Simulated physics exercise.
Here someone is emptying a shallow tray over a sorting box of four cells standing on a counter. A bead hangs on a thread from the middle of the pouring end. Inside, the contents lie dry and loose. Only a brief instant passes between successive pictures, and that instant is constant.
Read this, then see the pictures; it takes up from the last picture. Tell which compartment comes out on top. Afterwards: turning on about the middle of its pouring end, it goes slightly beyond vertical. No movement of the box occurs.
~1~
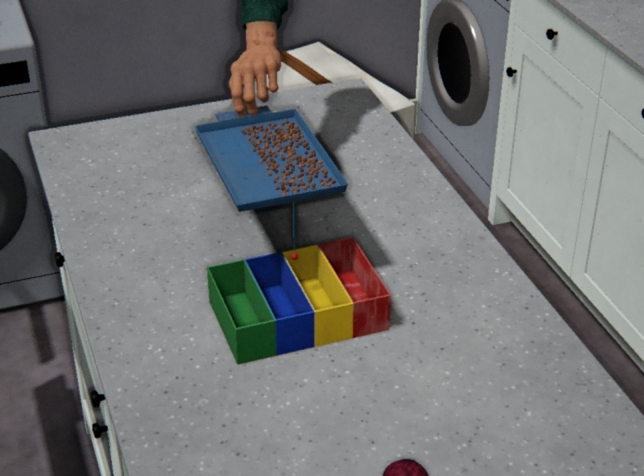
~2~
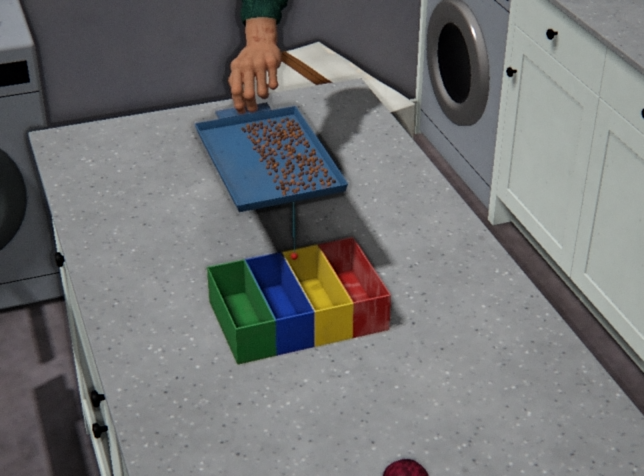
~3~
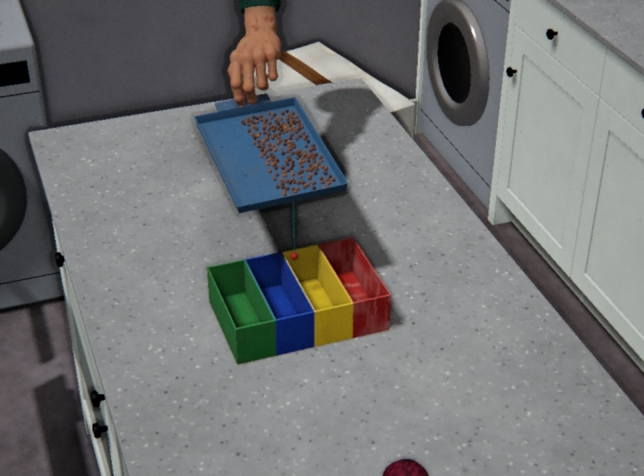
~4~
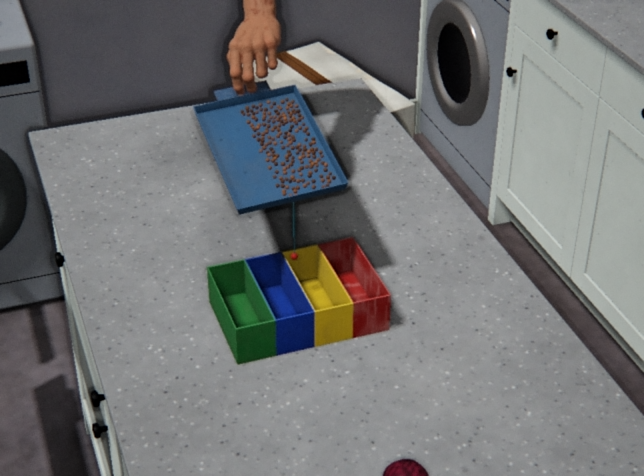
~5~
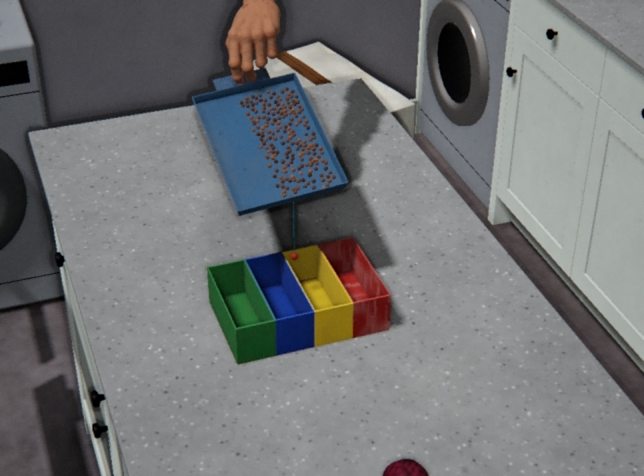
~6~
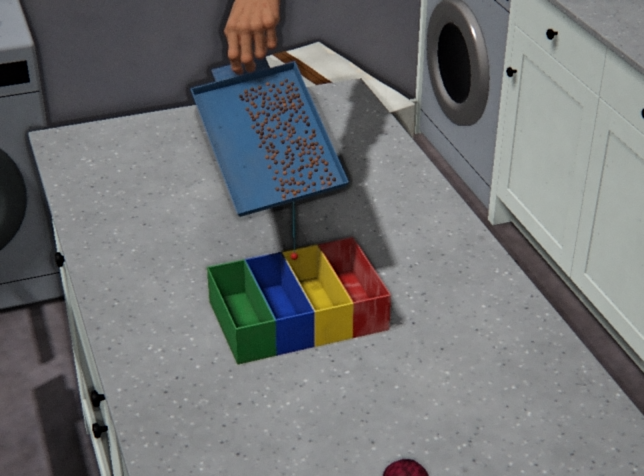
It is green that comes out on top.
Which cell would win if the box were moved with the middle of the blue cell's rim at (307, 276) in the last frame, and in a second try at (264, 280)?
First try: Green. Second try: The blue one.
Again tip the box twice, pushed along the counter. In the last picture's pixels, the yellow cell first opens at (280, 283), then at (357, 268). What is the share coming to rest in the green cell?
First position: Some 0 %; second position: Some 30 %.
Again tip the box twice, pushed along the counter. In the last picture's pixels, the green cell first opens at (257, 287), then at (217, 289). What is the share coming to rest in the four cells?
First 90 %, then 100 %.
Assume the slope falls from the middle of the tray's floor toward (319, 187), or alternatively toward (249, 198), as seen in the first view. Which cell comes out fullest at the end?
First: Red, second: That green cell.
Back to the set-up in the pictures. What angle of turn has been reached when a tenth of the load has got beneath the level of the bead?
That happens at around 70°.
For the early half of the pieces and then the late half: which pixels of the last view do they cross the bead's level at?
Earlier half at (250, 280), later half at (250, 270).
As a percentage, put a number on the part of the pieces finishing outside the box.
Around 0 in a hundred.
Soon, tray tipped steeply; about two thirds on the tray; a stray few in the yellow cell; about a third falling or outside the box.
A while on, tray tipped past a quarter turn; about a quarter on the tray; about half in the green cell; about a quarter in the blue cell; a stray few in the yellow cell; about a quarter falling or outside the box.
Towards the end, tray tipped past a quarter turn; about two thirds in the green cell; about a third in the blue cell; a stray few in the yellow cell; a stray few falling or outside the box.
Finally, tray tipped past a quarter turn; about two thirds in the green cell; about a third in the blue cell; a stray few in the yellow cell; none in the red cell; a stray few outside the box.
